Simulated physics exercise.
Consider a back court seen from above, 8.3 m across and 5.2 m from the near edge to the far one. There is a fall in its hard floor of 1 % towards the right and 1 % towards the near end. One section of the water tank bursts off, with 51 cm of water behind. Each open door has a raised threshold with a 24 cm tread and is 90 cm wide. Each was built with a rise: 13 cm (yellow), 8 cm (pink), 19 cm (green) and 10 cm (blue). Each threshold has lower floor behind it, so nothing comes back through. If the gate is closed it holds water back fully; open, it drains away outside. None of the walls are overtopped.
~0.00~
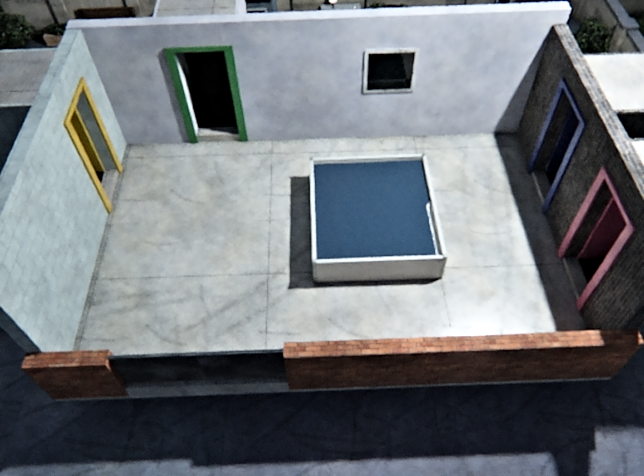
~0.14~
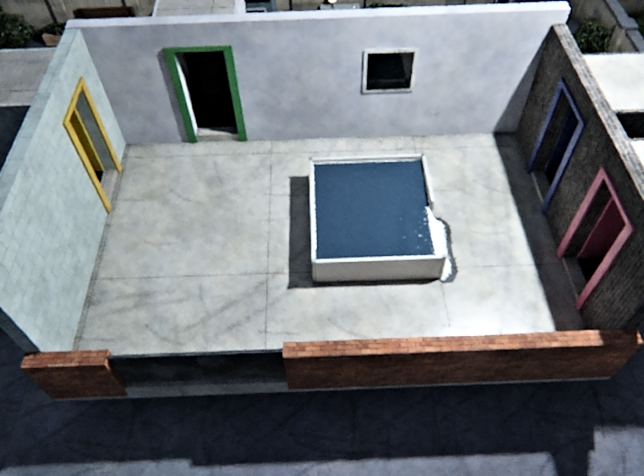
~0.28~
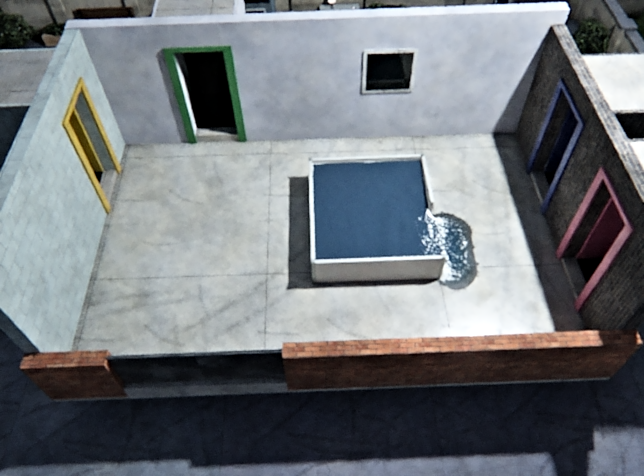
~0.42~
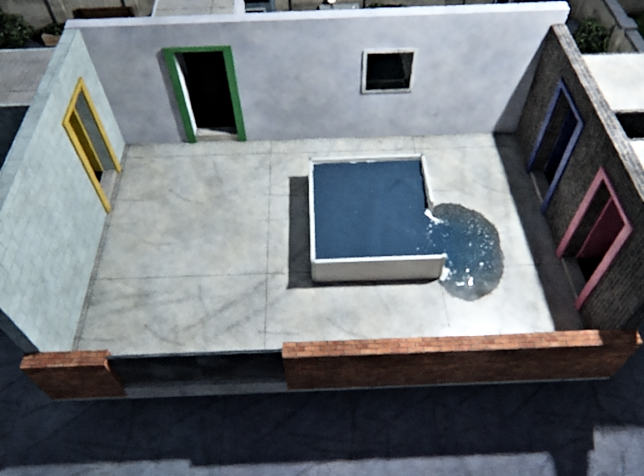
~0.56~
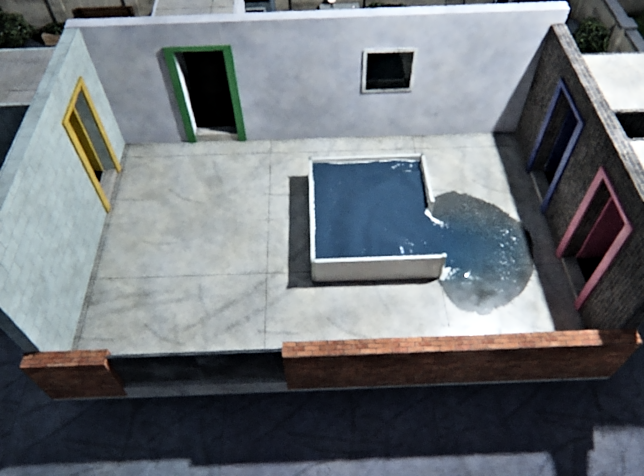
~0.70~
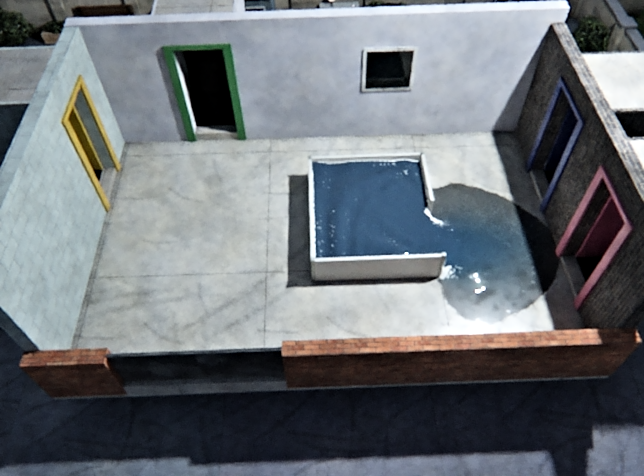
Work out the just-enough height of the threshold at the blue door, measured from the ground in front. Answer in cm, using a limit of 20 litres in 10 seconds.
It works out at roughly 12 cm.
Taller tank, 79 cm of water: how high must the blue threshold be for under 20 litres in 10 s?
Around 21 cm high.
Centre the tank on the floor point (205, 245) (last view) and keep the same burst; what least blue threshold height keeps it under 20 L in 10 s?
Close to 10.0 cm would do it.
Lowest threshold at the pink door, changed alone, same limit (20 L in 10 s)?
Pink door - some 25 centimetres.
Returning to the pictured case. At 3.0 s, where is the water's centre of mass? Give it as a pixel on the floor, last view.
Centre estimate: (434, 241) px, approximately.
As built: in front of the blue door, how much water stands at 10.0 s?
About 6.0 centimetres.
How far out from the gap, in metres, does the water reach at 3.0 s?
The front is some 3.6 m out.
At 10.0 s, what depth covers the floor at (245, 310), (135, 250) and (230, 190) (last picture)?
Some 3, 2 and 2 cm.
After 1.4 s water covers 20 % of the floor, deepest (34 cm) near (439, 265); 13 cm at the blue door, 0 litres in over its 10 cm threshold.
After 3.0 s water covers 25 % of the floor, deepest (30 cm) near (595, 355); 14 cm at the blue door, 20 litres in over its 10 cm threshold.
After 10.0 s water covers 90 % of the floor, deepest (14 cm) near (595, 355); 6 cm at the blue door, 36 litres in over its 10 cm threshold.
At the blue door as built, the water arrived by 1.1 s and peaked near 15 cm at 2.6 s.
With a threshold of 10.5 cm, 31 litres would have come in within the 10 s; with 14 cm, 9 litres. So under 20 litres takes about 12 cm.
